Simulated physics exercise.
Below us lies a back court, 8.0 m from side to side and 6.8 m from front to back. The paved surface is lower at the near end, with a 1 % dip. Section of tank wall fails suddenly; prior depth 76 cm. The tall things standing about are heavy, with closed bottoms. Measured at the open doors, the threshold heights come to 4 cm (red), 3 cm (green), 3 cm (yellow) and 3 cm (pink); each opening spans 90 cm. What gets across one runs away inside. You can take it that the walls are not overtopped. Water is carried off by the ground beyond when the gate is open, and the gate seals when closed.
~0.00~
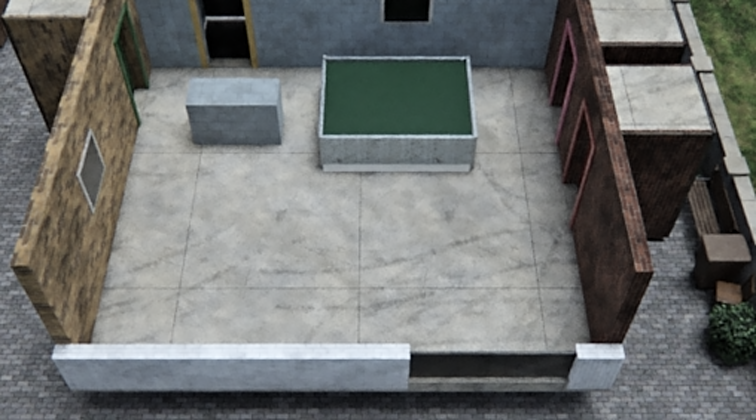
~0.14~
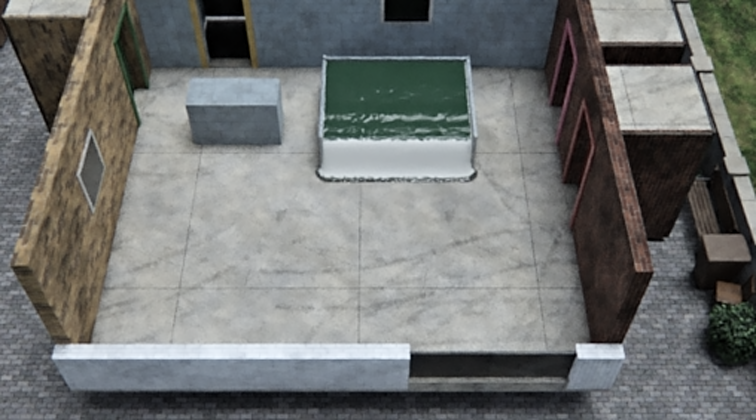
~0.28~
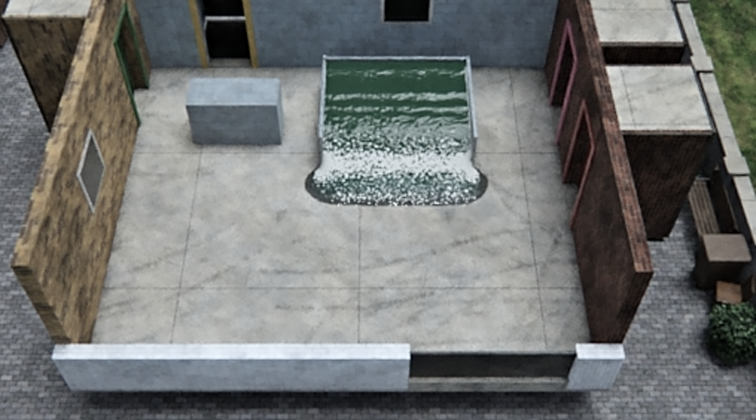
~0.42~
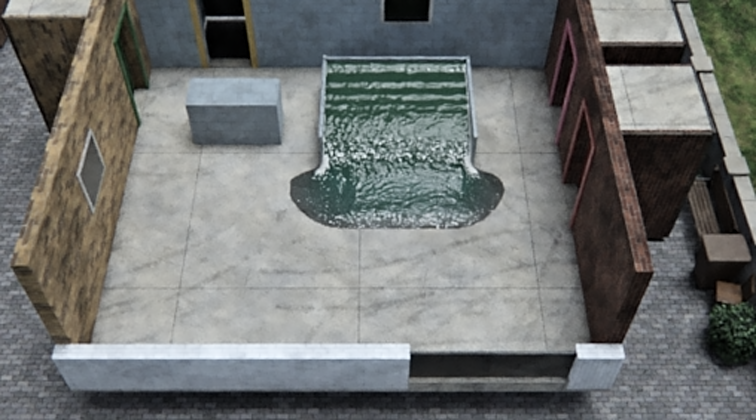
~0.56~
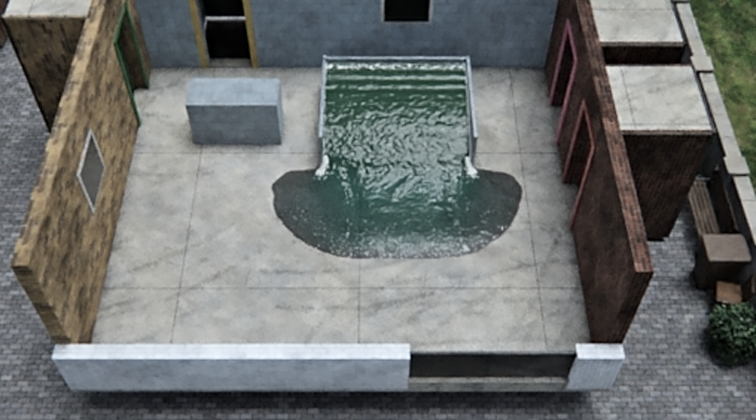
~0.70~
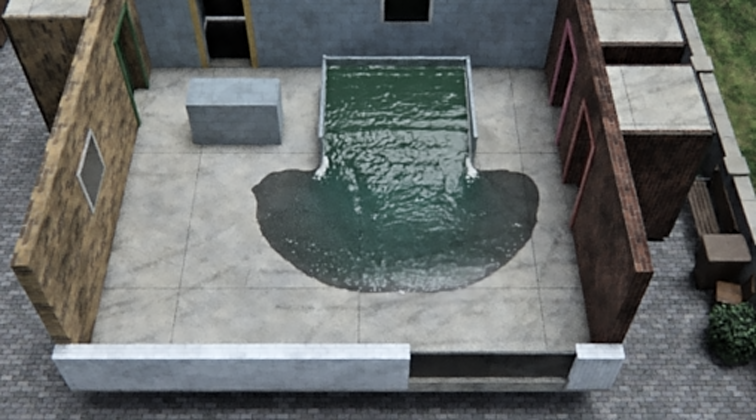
Green water burst out through the front of a raised tank in a walled court, foamed onto the pale paved floor, and spread toward the near wall in a wide, dark, rounded pool.
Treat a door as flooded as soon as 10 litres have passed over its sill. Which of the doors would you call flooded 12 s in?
I would call the red door flooded; I would call the green door flooded; I would call the yellow door flooded; I would call the pink door flooded.
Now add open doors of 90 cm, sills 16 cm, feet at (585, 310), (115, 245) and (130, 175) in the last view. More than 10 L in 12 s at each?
In sequence the answers are more than that, less than that and less than that.
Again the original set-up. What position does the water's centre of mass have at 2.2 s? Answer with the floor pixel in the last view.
The water's centre is around (396, 238).
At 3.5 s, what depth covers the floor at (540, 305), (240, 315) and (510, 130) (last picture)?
Spot one 23 cm, spot two 16 cm, spot three 0 cm.
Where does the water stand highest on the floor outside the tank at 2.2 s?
The spot is near (591, 368) in the last view.
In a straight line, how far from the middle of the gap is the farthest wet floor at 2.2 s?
I'd say close to 5.8 m.
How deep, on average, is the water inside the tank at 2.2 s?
It averages close to 21 centimetres.
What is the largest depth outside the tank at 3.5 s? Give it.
Around 40 centimetres.
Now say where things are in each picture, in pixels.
The tank at (397, 99) is whole and still, 76 cm deep, in the first picture.
Water pours out at (397, 155) and has run 1.4 m, to (322, 176); typically 7 cm deep outside, 76 cm at the tank's back, in the second picture.
The front is at (311, 187), 1.6 m from the gap at (397, 158); 2.2 m2 of floor is under water; 76 cm left at the back of the tank, in the third picture.
The front is at (297, 197), 1.9 m from the gap at (397, 159); 4.2 m2 of floor is under water; 73 cm left at the back of the tank, in the fourth picture.
The front is at (289, 224), 2.3 m from the gap at (397, 160); 6.9 m2 of floor is under water; 64 cm left at the back of the tank, in the fifth picture.
Water pours out at (397, 160) and has run 2.8 m, to (338, 284); typically 8 cm deep outside, 65 cm at the tank's back, in the sixth picture.
After 1.4 s water covers 45 % of the floor and is deepest (42 cm) near (385, 368); red door 2 cm at the sill, 0 L in, green door not reached, yellow door not reached, pink door not reached.
After 2.2 s water covers 50 % of the floor and is deepest (52 cm) near (591, 368); red door 3 cm at the sill, 0 L in, green door not reached, yellow door not reached, pink door not reached.
After 3.5 s water covers 55 % of the floor and is deepest (40 cm) near (98, 368); red door 3 cm at the sill, 1 L in, green door not reached, yellow door not reached, pink door not reached.
After 7.0 s water covers 90 % of the floor and is deepest (18 cm) near (525, 78); red door 6 cm at the sill, 36 L in, green door 4 cm at the sill, 0 L in, yellow door 7 cm at the sill, 10 L in, pink door 5 cm at the sill, 6 L in.
After 12.0 s water covers 100 % of the floor and is deepest (12 cm) near (272, 117); red door 8 cm at the sill, 49 L in, green door 10 cm at the sill, 76 L in, yellow door 7 cm at the sill, 66 L in, pink door 7 cm at the sill, 90 L in.
